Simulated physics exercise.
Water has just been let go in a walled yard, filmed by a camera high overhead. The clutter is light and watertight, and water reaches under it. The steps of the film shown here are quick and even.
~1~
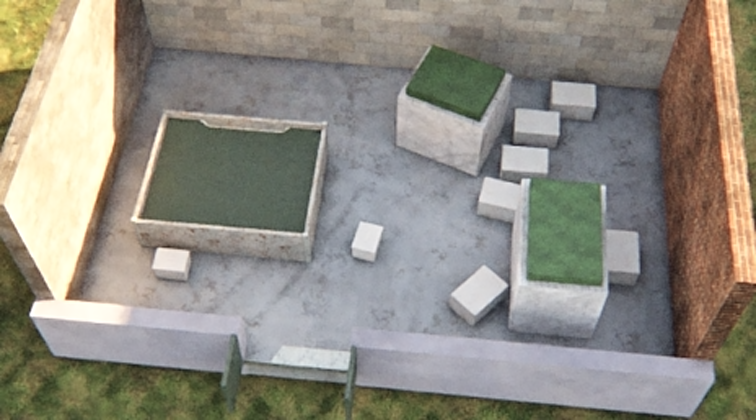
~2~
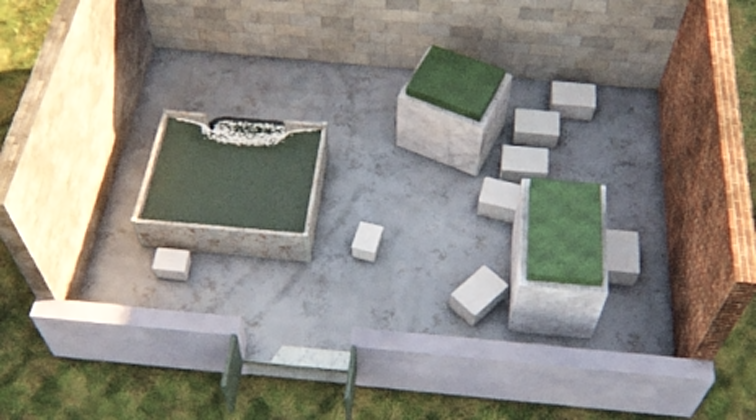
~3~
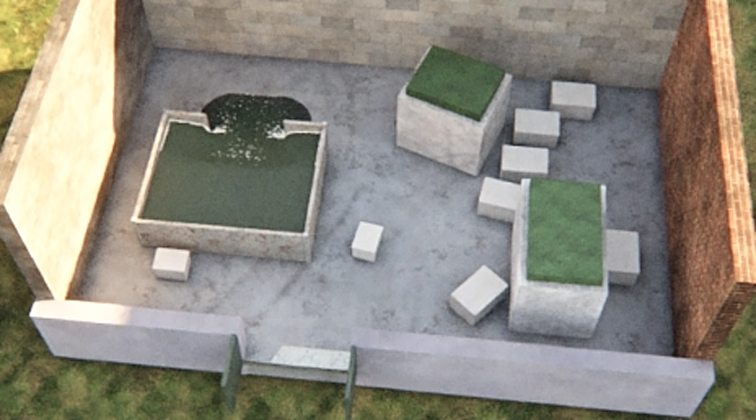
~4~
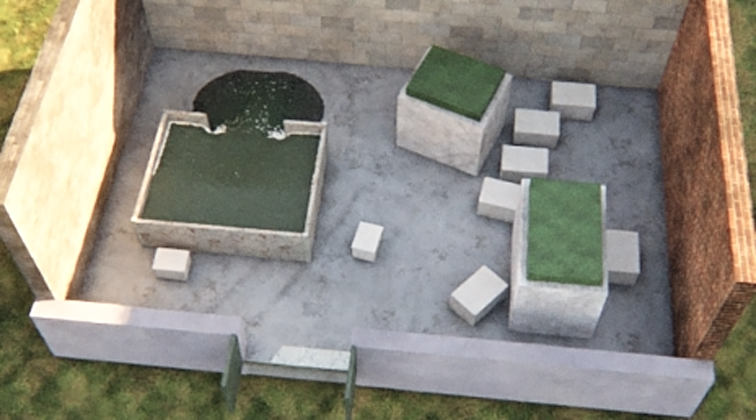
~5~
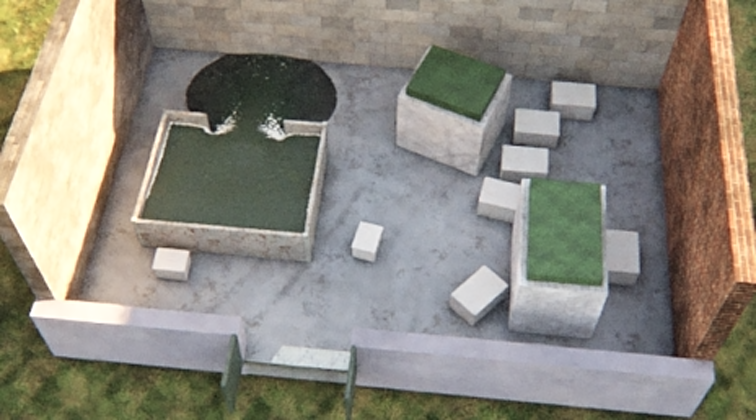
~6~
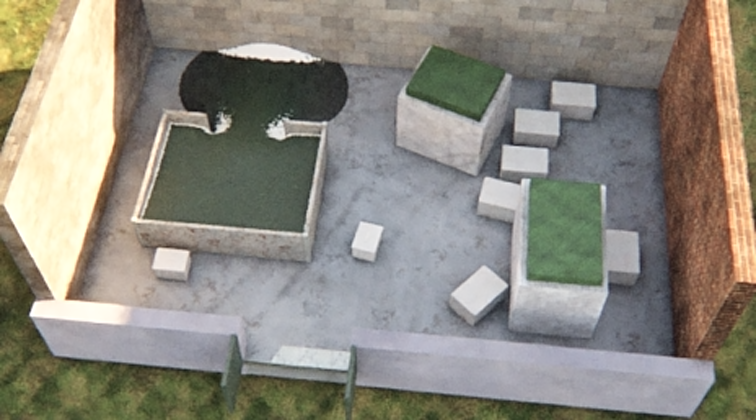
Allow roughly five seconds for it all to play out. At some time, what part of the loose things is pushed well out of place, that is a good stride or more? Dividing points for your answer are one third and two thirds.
Answer: A share under one third.
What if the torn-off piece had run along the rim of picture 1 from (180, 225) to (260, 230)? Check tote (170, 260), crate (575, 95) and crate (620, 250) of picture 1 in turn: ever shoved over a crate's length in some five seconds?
Working through them in order, the first gets shoved clear, the second not displaced that far and the last not displaced that far.
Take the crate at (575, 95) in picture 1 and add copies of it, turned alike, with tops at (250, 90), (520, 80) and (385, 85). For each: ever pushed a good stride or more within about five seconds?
Shoved clear, shoved clear, shoved clear.
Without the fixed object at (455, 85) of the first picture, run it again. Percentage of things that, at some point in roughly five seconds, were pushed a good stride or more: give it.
About 40%.
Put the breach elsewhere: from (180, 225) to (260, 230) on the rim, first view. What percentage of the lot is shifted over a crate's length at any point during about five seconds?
Near 20 in a hundred.
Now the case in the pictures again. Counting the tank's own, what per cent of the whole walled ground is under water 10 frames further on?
My figure is about 30 percent.
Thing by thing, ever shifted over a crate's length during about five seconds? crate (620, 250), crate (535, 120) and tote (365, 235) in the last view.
Object by object as listed: Falls short, falls short and falls short.
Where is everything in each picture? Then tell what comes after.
The first picture shows a crate at (622, 251) rests on the ground; a tote at (171, 259), on the bottom; 0 of 8 have shifted.
The second picture shows a crate at (622, 251) rests on the ground; a tote at (171, 259) rests on the ground; 0 of 8 have shifted.
The third picture shows a crate at (622, 251) rests on the ground; a tote at (171, 259) rests on the ground; 0 of 8 have shifted.
The fourth picture shows a crate at (622, 251), on the bottom; a tote at (171, 259) rests on the ground; 0 of 8 have shifted.
The fifth picture shows a crate at (622, 251), on the bottom; a tote at (171, 259) rests on the ground; 0 of 8 have shifted.
The sixth picture shows a crate at (622, 251), on the bottom; a tote at (171, 259) rests on the ground; 0 of 8 have shifted.
A moment on, 0 of 8 are well off their spots; 0 afloat.
Next, 0 of 8 are well off their spots; 0 afloat.
Later, 1 of 8 are well off their spots; 1 afloat.
In the end, 1 of 8 are well off their spots, and 1 have been at some point; 1 afloat.
